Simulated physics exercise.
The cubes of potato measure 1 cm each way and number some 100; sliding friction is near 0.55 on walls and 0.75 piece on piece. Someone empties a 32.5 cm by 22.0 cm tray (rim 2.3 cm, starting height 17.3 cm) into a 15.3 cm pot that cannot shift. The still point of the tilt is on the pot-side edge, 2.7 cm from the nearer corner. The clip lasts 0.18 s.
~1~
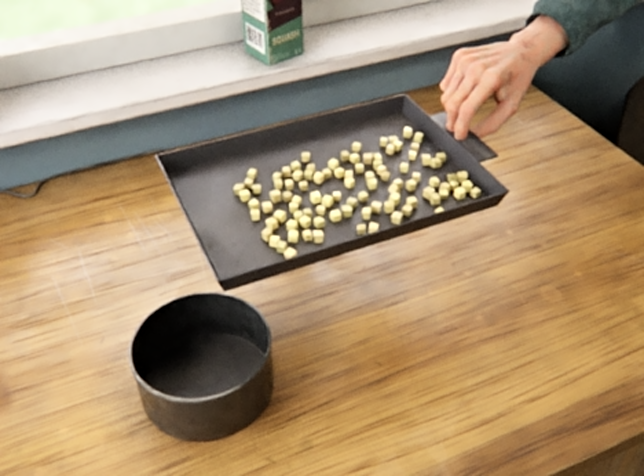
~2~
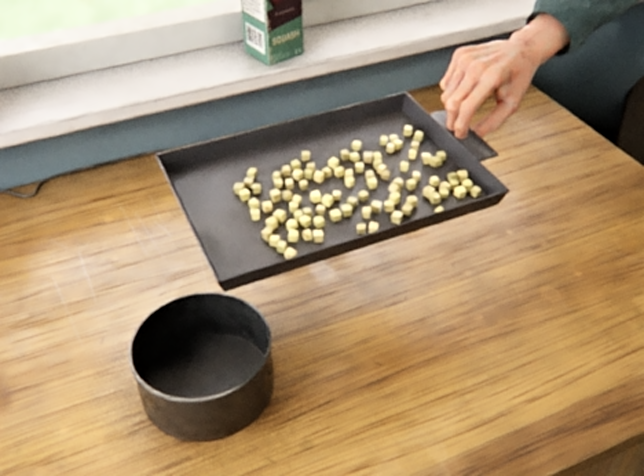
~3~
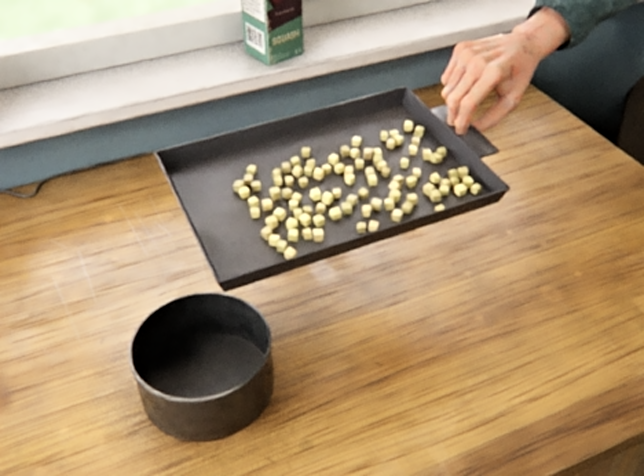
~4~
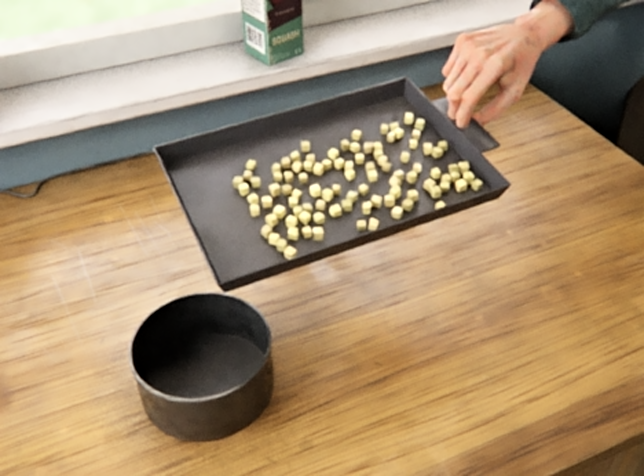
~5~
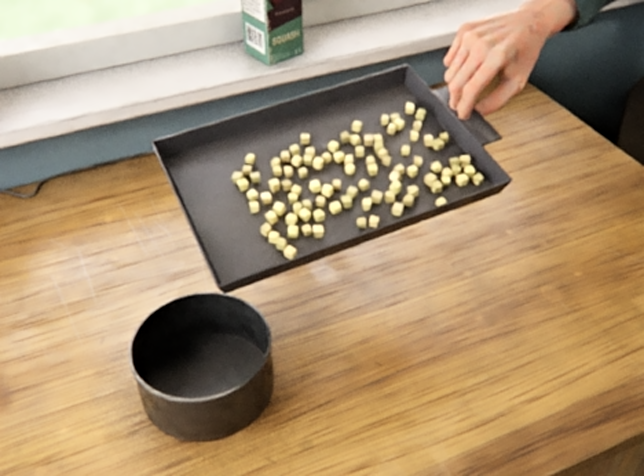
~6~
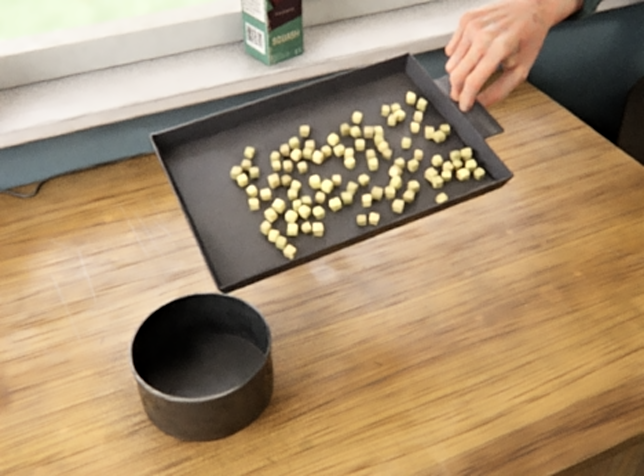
A hand slowly raised the right end of a dark tray scattered with small pale potato cubes, tilting it gently toward the left above a wooden table, while the round black pot sat still.
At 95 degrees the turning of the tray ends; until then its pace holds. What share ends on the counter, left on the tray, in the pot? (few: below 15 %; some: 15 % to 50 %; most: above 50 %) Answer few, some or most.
Counter most, tray few, pot some.
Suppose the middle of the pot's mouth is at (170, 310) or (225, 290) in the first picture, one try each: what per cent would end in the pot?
About 0 and 0 per cent.
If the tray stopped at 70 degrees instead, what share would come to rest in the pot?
In that case some 10 per cent.
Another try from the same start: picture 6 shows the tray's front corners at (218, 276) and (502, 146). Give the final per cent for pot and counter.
Pot 50, counter 45.
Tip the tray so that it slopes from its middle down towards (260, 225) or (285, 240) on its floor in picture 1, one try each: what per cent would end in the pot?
Some 65 and 50 per cent.
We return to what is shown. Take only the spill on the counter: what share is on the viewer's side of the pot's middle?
Roughly 100 per cent.
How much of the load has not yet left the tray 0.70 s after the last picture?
About 60 per cent.
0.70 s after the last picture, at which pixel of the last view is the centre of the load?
Near (278, 300).
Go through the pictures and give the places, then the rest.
In the first picture, tray tilt 0 degrees, front corners at (222, 274) and (500, 189); middle of the pieces at (350, 183); pot at (201, 342).
In the second picture, tray tilt 1 degrees, front corners at (222, 275) and (500, 188); middle of the pieces at (350, 182).
In the third picture, tray tilt 2 degrees, front corners at (222, 275) and (501, 186); middle of the pieces at (350, 179).
In the fourth picture, tray tilt 5 degrees, front corners at (222, 277) and (502, 182), lowest corner left front; middle of the pieces at (350, 175).
In the fifth picture, tray tilt 8 degrees, front corners at (222, 279) and (503, 177), lowest corner left front; middle of the pieces at (350, 169).
In the sixth picture, tray tilt 11 degrees, front corners at (222, 281) and (505, 173), lowest corner left front; middle of the pieces at (350, 163); pot at (201, 342).
Then, 0.42 s after the last picture, tilt 52 degrees; the tray holds 100 %, the pot 0 %.
Then, 0.70 s after the last picture, tilt 79 degrees; the tray holds 60 %, the pot 5 %.
Then, 1.08 s after the last picture, tilt 95 degrees; the tray holds 0 %, the pot 25 %.
In the end, counter 70 %, tray 0 %, pot 30 %.
